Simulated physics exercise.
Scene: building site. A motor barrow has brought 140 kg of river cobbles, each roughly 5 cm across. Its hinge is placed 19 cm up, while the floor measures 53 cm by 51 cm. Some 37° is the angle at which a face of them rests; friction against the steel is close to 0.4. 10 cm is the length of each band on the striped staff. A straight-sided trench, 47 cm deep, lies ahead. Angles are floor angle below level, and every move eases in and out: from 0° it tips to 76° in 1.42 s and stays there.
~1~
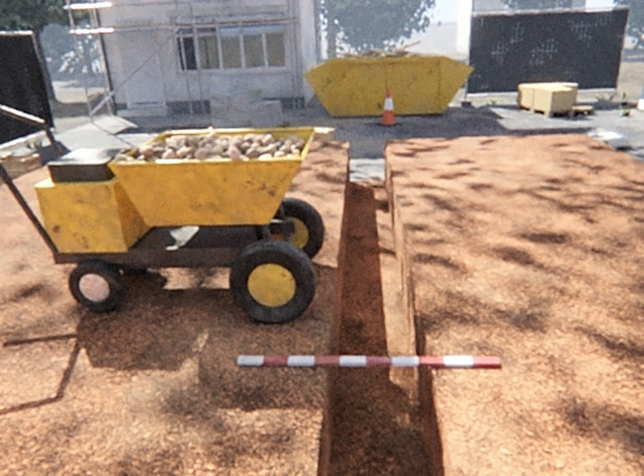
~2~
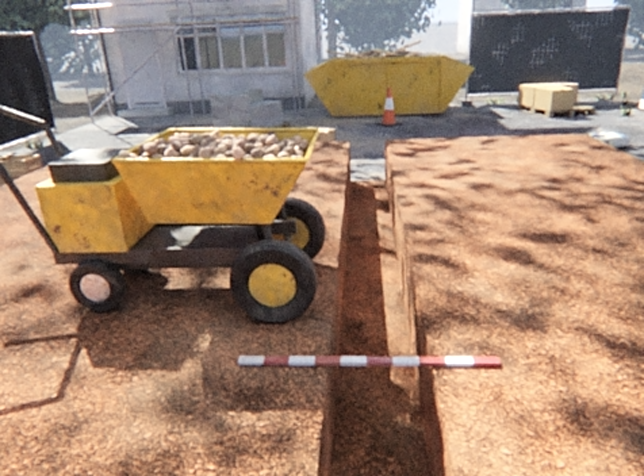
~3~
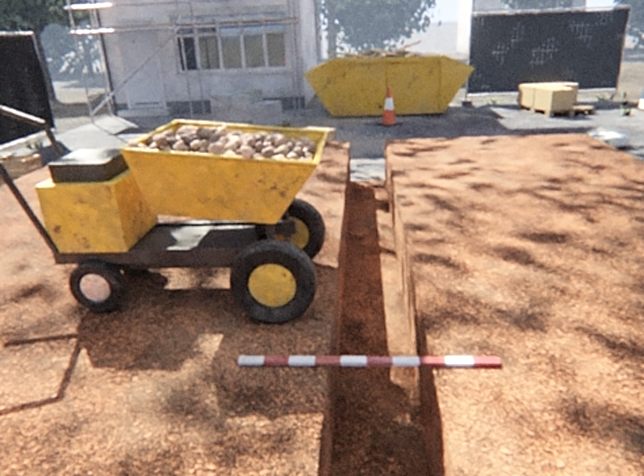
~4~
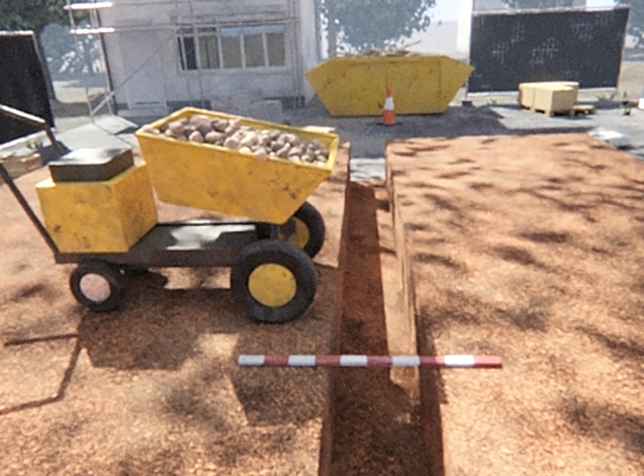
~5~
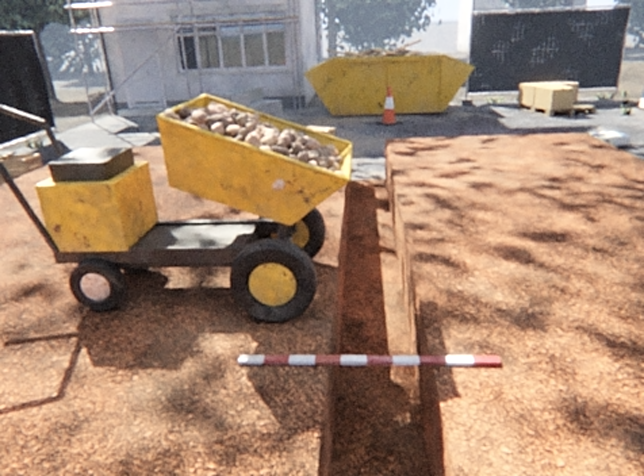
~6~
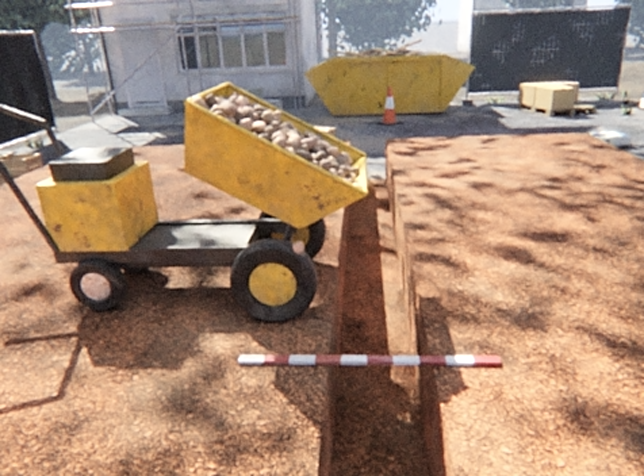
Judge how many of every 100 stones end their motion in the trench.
I would put it near 38 out of 100.
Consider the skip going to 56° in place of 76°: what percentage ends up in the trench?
It would be near 15 per cent.
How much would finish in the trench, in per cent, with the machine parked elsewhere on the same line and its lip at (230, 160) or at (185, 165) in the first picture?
Roughly 95 in a hundred, then 90 in a hundred.
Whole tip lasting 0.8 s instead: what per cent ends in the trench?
That would give about 30 percent.
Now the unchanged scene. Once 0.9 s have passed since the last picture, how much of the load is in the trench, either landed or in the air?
5 per cent, give or take.
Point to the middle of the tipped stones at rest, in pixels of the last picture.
In the last view, about (445, 284).
Then, 0.5 s after the last picture the floor is at 64°, 98 % in the skip, 1 % in the trench, 1 % past the trench; the foremost stones are at (425, 259).
Then, 0.9 s after the last picture the floor is at 76°, 48 % in the skip, 4 % in the trench, 48 % past the trench; the foremost stones are at (551, 280).
Then, 1.3 s after the last picture the floor is at 76°, 21 % in the skip, 13 % in the trench, 65 % past the trench; the foremost stones are past the picture's edge.
Then, 3.2 s after the last picture the floor is at 76°, 0 % in the skip, 38 % in the trench, 62 % past the trench; the foremost stones are past the picture's edge.
